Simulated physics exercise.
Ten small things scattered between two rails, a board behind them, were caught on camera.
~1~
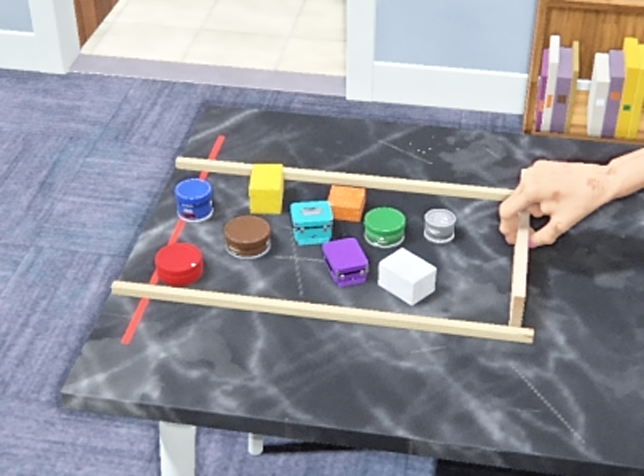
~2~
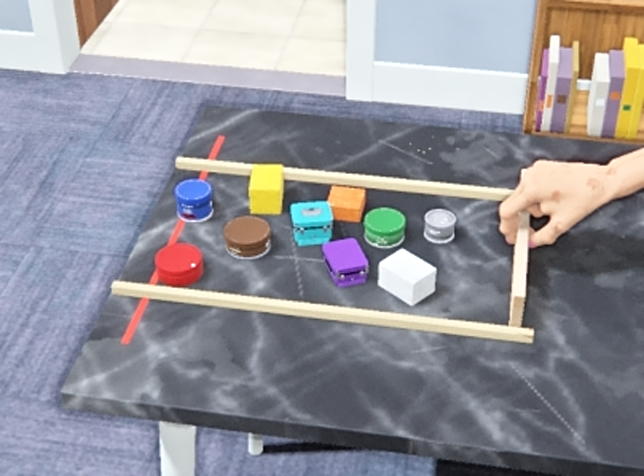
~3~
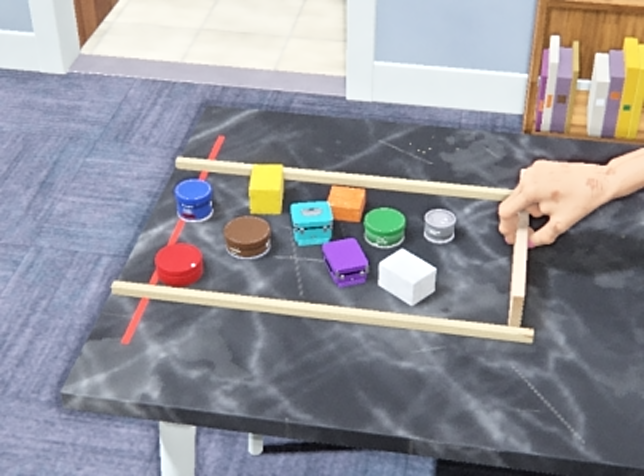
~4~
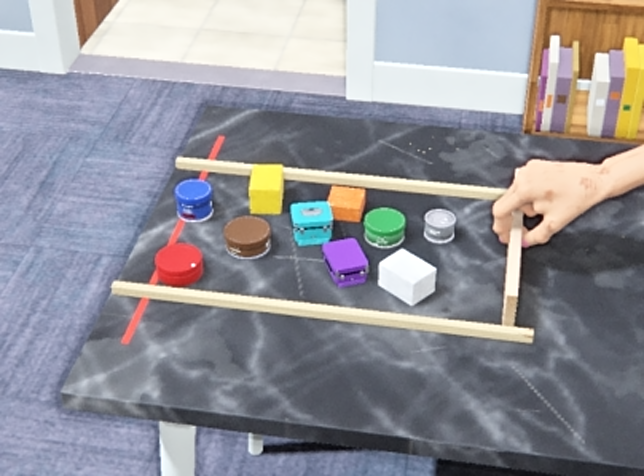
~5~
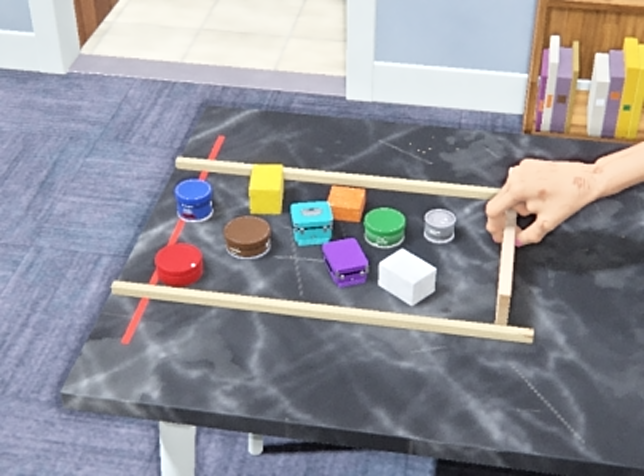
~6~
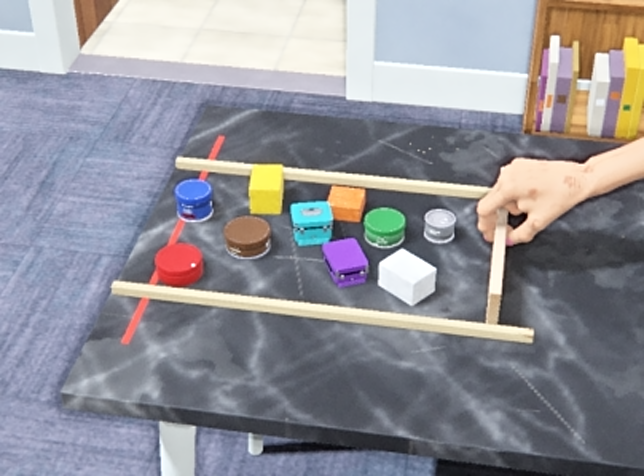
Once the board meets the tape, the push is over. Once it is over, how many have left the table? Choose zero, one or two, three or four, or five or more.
Five or more of them have left the table.
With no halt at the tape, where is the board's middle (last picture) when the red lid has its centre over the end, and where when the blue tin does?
Near (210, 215) in the first case, near (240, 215) in the other.
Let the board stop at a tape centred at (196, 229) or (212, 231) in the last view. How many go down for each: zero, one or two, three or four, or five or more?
At each place: Three or four and either one or two.
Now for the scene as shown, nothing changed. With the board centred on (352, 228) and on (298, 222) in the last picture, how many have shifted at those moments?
First position 6; second position 8.
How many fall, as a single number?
It comes to 5.
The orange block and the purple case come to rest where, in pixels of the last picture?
In the last view, the middles sit near (185, 172) and near (153, 239).
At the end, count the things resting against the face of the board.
It is in contact with 5.
Early on, none off yet; blue tin at rest near (194, 201); red lid at rest near (179, 265); brown pot at rest near (248, 238).
Finally, the number that fall off is five or more; lost, turquoise case, yellow block, brown pot, red lid and blue tin.
